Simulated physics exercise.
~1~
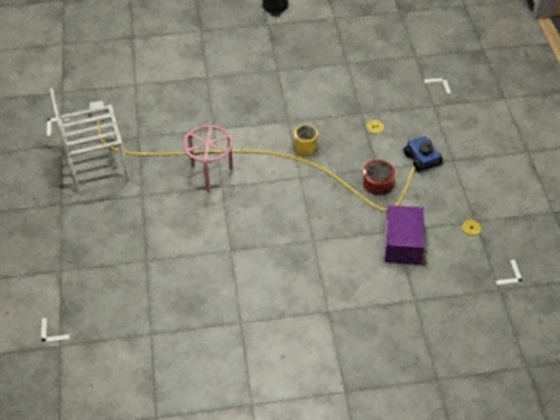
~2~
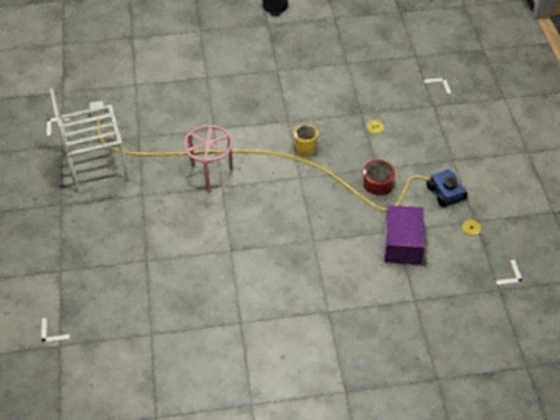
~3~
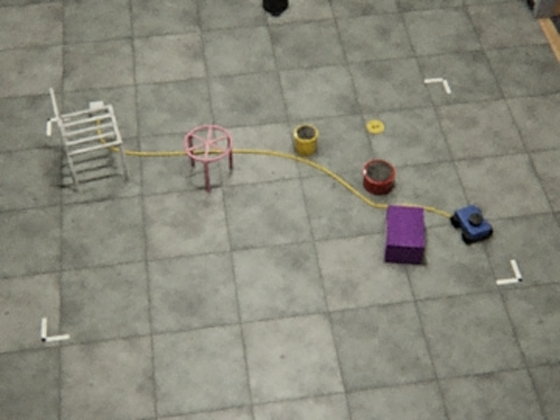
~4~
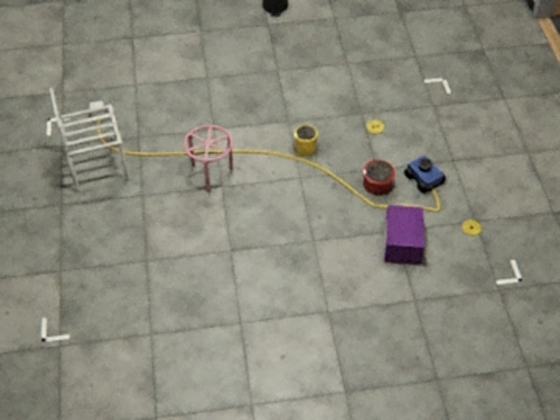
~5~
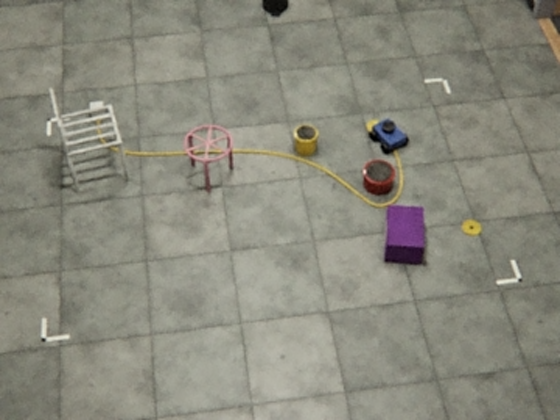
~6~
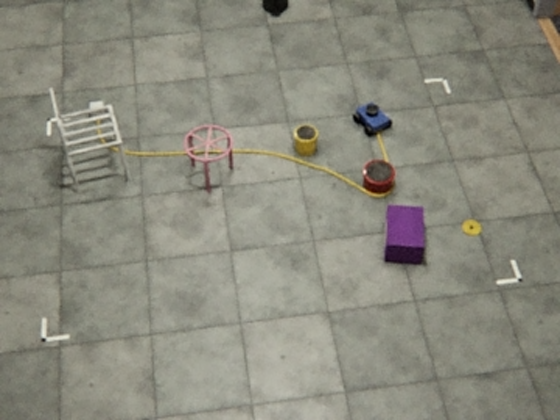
Blue cart trailing a yellow lead rolls down past the purple box, then heads back up beyond the still red pot.
